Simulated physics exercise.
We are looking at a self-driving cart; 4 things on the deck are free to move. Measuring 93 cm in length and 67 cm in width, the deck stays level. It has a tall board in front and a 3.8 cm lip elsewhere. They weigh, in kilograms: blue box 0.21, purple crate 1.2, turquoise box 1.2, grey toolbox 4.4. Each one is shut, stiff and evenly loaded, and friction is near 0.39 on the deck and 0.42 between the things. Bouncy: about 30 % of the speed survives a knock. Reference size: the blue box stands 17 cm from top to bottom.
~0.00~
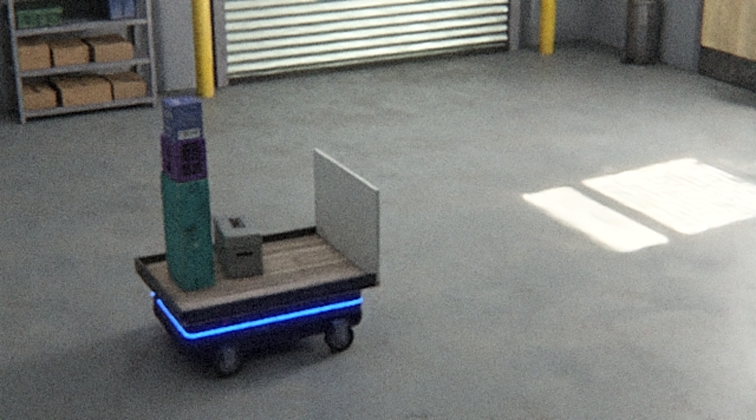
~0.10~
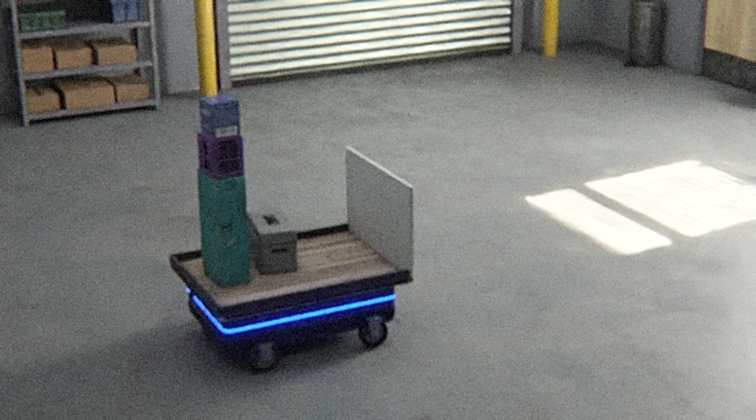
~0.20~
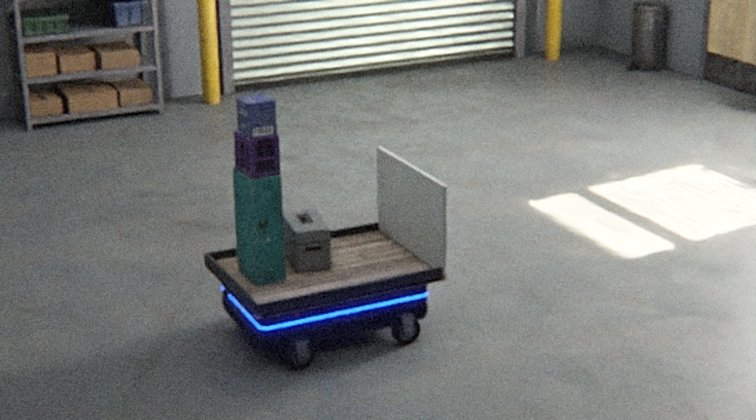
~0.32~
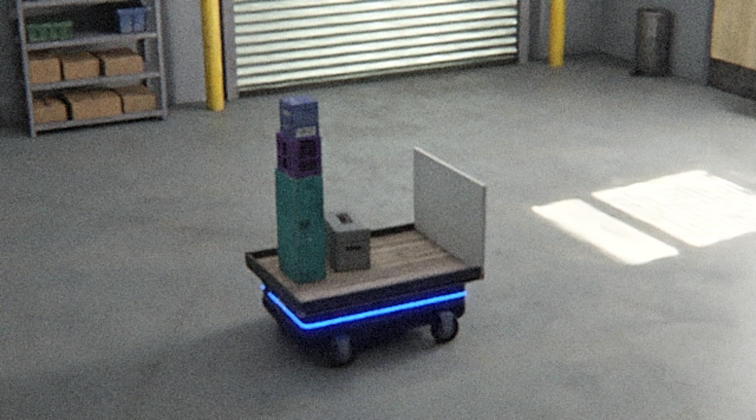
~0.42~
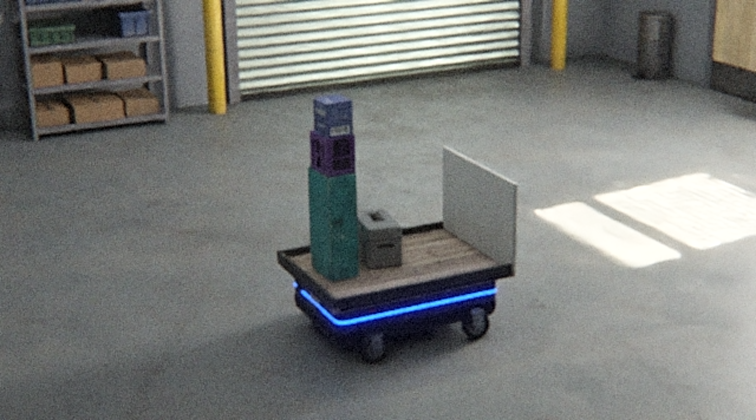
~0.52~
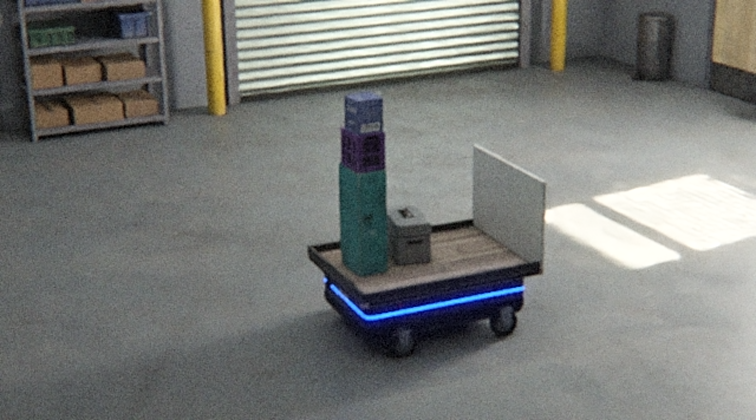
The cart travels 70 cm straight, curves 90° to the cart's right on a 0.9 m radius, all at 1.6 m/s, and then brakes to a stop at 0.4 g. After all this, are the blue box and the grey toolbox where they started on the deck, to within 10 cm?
The blue box moves away. The grey toolbox remains in position.
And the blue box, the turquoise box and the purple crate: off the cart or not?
When everything stops, the blue box is out of bounds, the turquoise box is out of bounds, and the purple crate is out of bounds.
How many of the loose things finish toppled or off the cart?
Total count: 3.
By 1.32 s, 211 cm covered, turned 80°; blue box now off the cart; purple crate tilted 27°; turquoise box tilted 27°.
By 1.72 s, 266 cm covered, turned 90°; purple crate and turquoise box now off the cart.
When it is over (2.4 s), off the cart, blue box, purple crate and turquoise box; grey toolbox within 10 cm of the start.
